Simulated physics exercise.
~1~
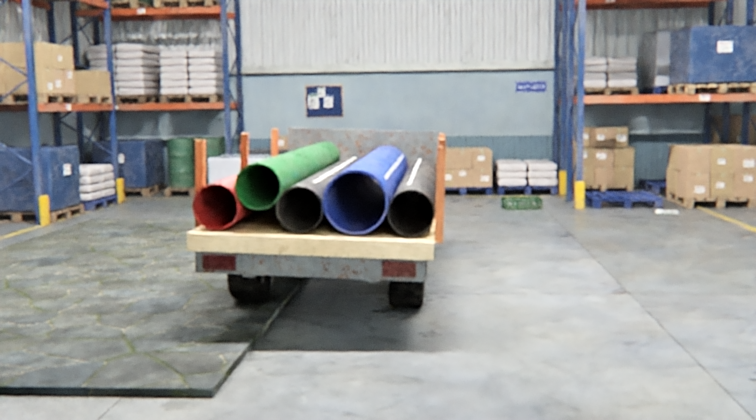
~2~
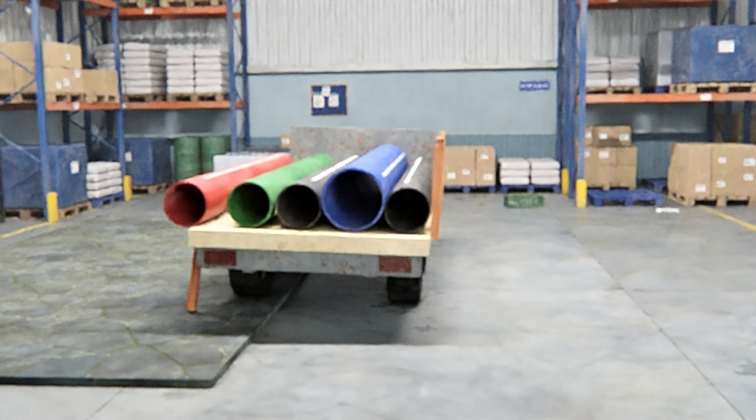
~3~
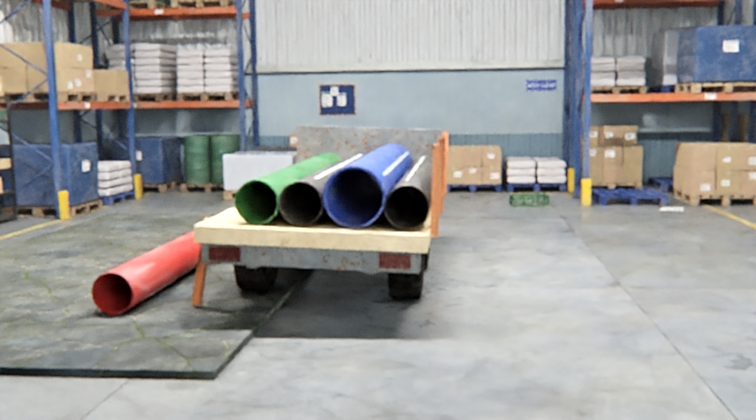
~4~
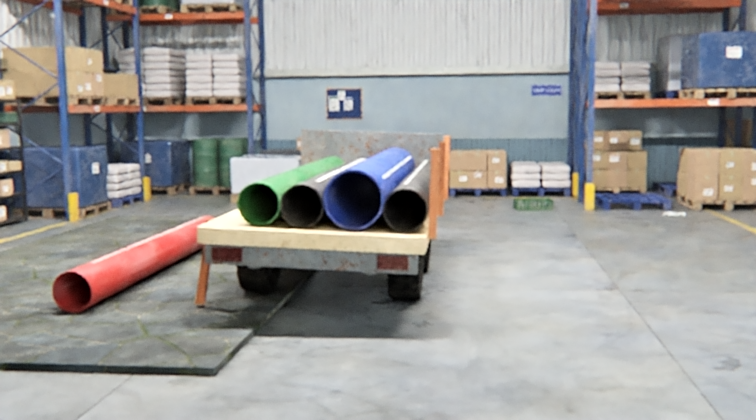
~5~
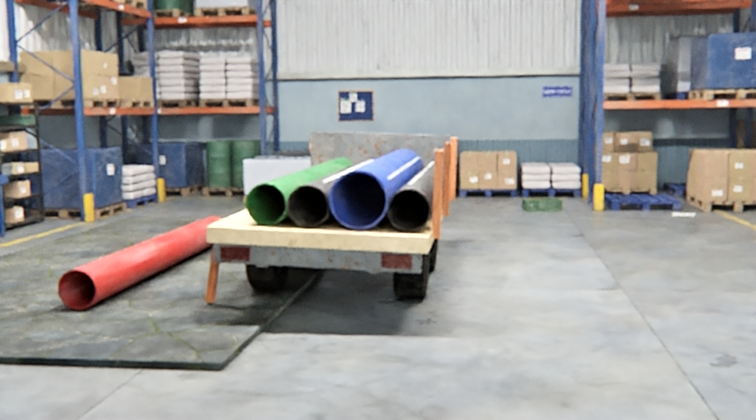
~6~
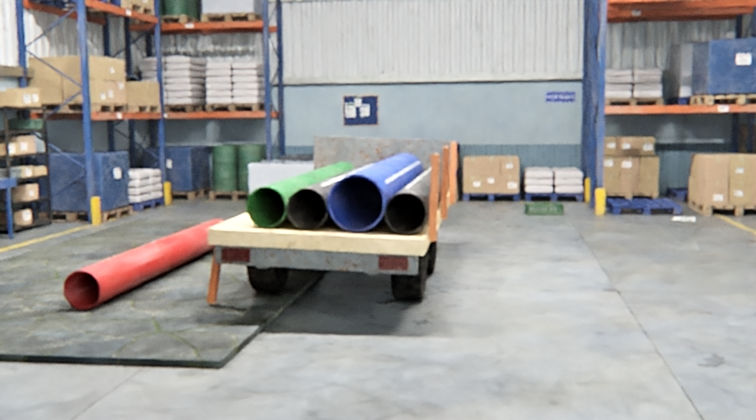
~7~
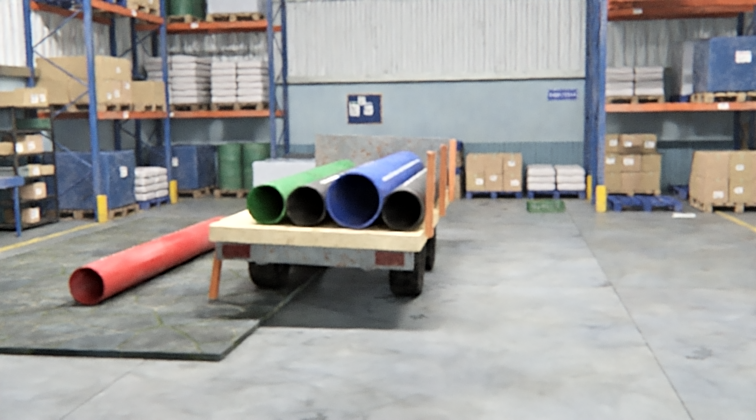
In a warehouse, a trailer's left posts drop and the red pipe rolls off onto the floor.
